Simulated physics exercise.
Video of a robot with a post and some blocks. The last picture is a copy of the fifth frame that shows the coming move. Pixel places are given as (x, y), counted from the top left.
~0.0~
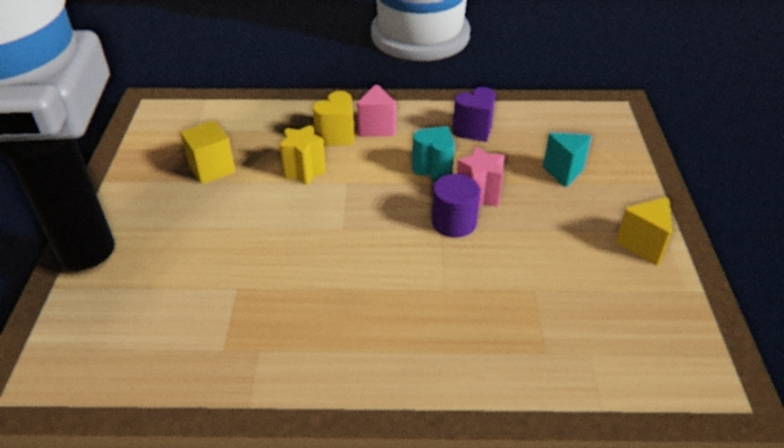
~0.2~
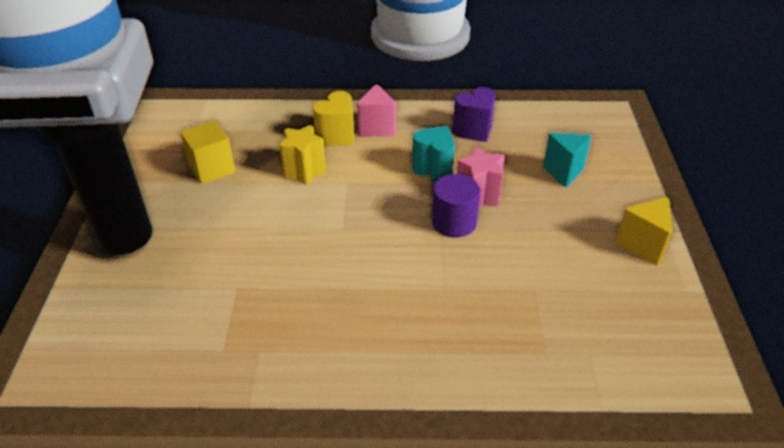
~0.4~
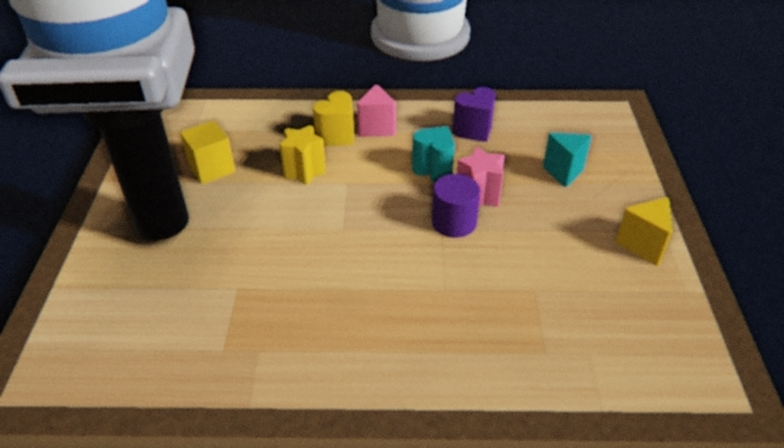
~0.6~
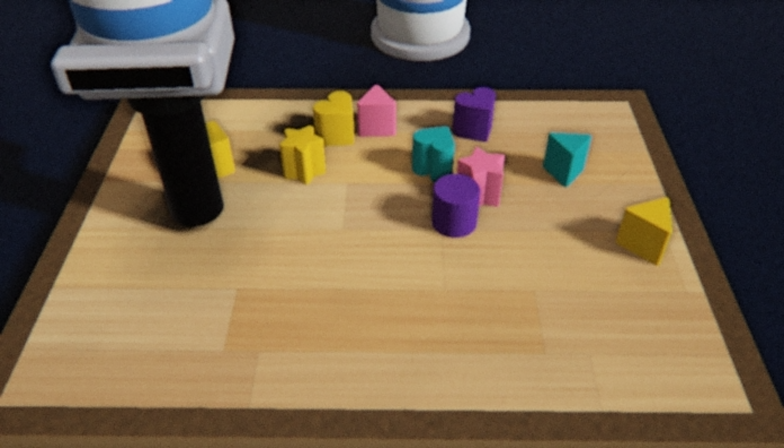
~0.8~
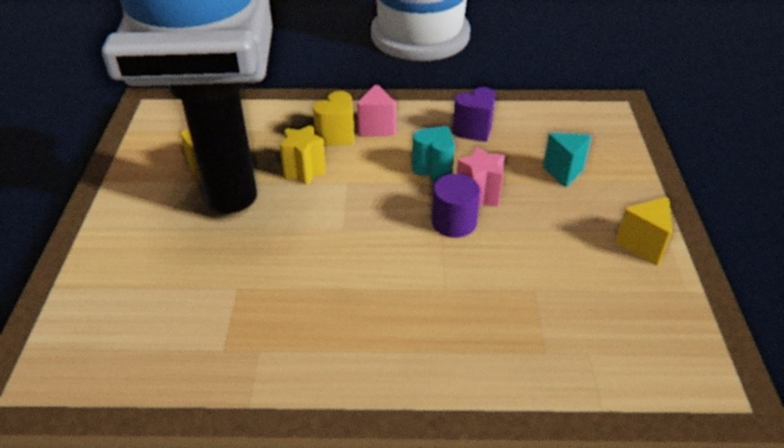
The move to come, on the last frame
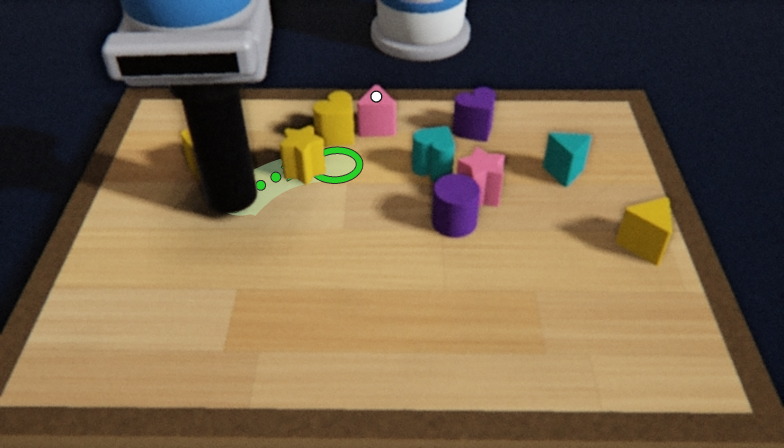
A black post hanging from a white and blue robot arm stands at the left of a light wooden board with a brown border, seen from above at an angle by a still camera. Yellow, pink, turquoise and purple blocks sit mostly across the far half, with a yellow triangular one at right. The post glides rightward and slightly away, passing before the yellow cube, while every block stays still.
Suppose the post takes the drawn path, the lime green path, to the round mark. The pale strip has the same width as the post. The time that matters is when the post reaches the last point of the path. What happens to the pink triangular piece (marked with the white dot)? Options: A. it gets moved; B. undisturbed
B - undisturbed.
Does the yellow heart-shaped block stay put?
I expect so.
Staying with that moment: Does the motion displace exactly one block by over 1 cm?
Yes, I think so.
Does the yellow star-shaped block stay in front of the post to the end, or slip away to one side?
In front, I predict.
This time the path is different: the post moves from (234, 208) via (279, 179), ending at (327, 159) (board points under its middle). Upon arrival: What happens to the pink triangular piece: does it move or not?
The result: It stays put.
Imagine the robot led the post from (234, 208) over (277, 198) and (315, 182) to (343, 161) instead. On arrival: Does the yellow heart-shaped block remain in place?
It seems not.
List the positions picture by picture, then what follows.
Tip of the post at (87, 250), middles of tops, yellow star-shaped block at (300, 138), yellow heart-shaped block at (335, 103), pink triangular piece at (376, 97), in the first picture.
Post at (125, 236), nothing pushed, in the second picture.
Post at (162, 222), nothing pushed, in the third picture.
Post at (198, 209), nothing pushed, in the fourth picture.
Post at (232, 197), yellow star-shaped block at (300, 138), yellow heart-shaped block at (335, 103), pink triangular piece at (376, 97), in the fifth picture.
The line goes from (234, 208) over (262, 185) and (297, 170) to (336, 165); the dot is on the pink triangular piece.
On the path given first. One third of the way, post at (260, 174); nothing pushed yet.
Two thirds of the way, post at (296, 159); yellow star-shaped block at (338, 126), turned 10° clockwise.
At the end, post at (335, 154); yellow star-shaped block at (375, 118); yellow heart-shaped block unmoved; pink triangular piece unmoved.
